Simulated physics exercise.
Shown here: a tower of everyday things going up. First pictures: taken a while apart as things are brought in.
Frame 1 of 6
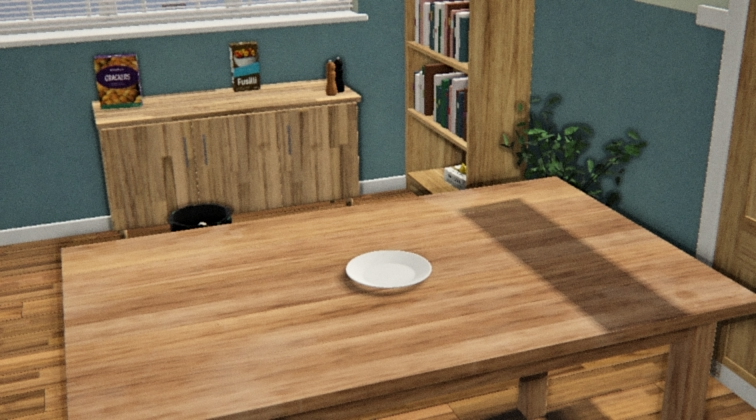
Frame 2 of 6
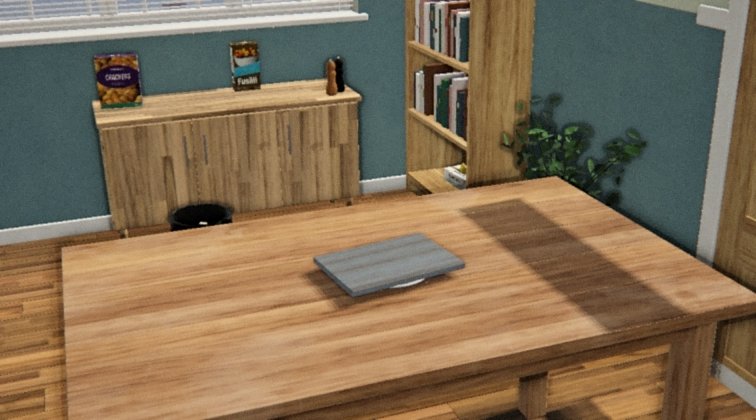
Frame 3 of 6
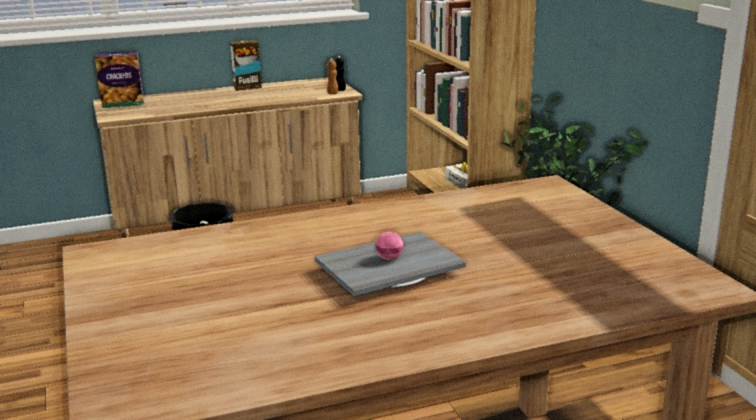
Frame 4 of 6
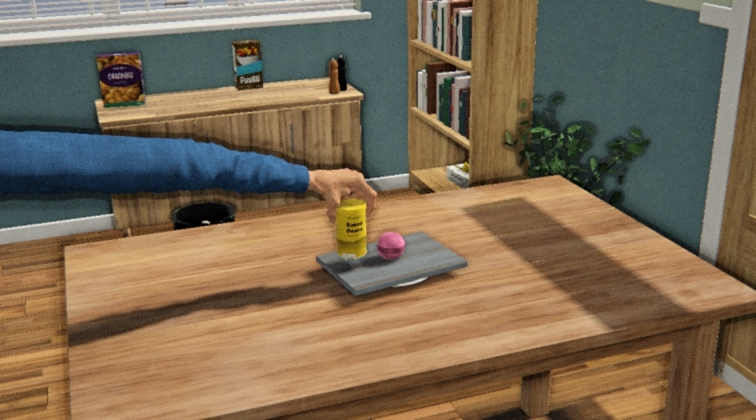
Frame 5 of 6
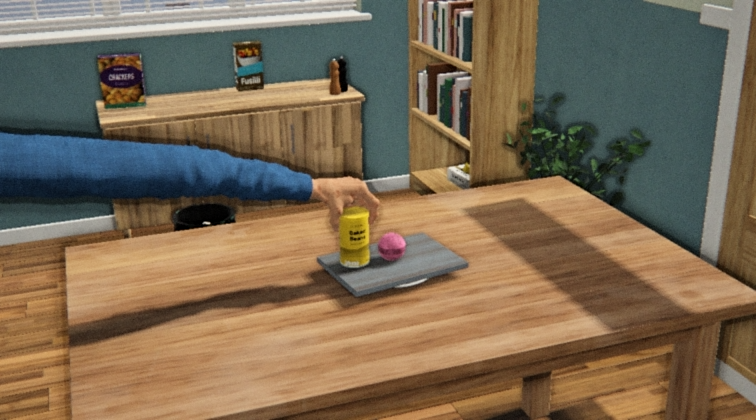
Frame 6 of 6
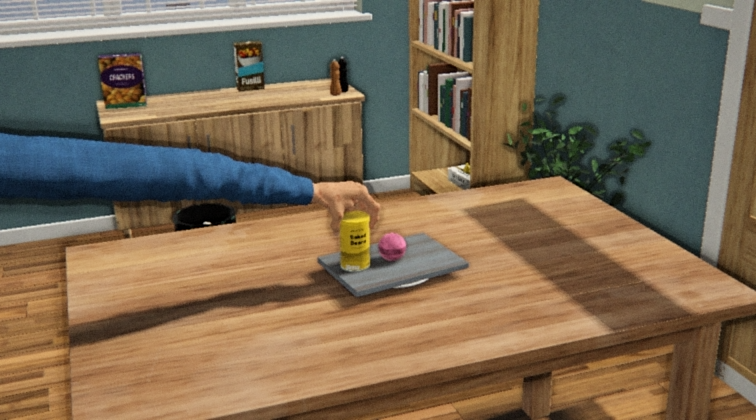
In a teal-walled room with a sideboard, bookcase and plant behind, a wooden table is seen from above at an angle by a camera that stays practically still. A white plate sits alone at first, then a grey board lies across it, then a pink ball rests on the board. A blue-sleeved arm reaches in from the left, lowers a yellow tin onto the board left of the ball, and keeps hold of it.
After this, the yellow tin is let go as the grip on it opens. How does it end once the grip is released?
It will remain standing.
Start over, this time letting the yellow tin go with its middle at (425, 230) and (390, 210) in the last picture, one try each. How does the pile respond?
The pile remains stable in the first case, then in the second case it tips over.
Then, 0.20 s after the last picture, nothing has stirred.
Then, 0.40 s after the last picture, yellow tin resting near (355, 242).
At rest, all 4 in place. Seen from the same camera at the end, yellow tin near (355, 242). The pile keeps its balance.
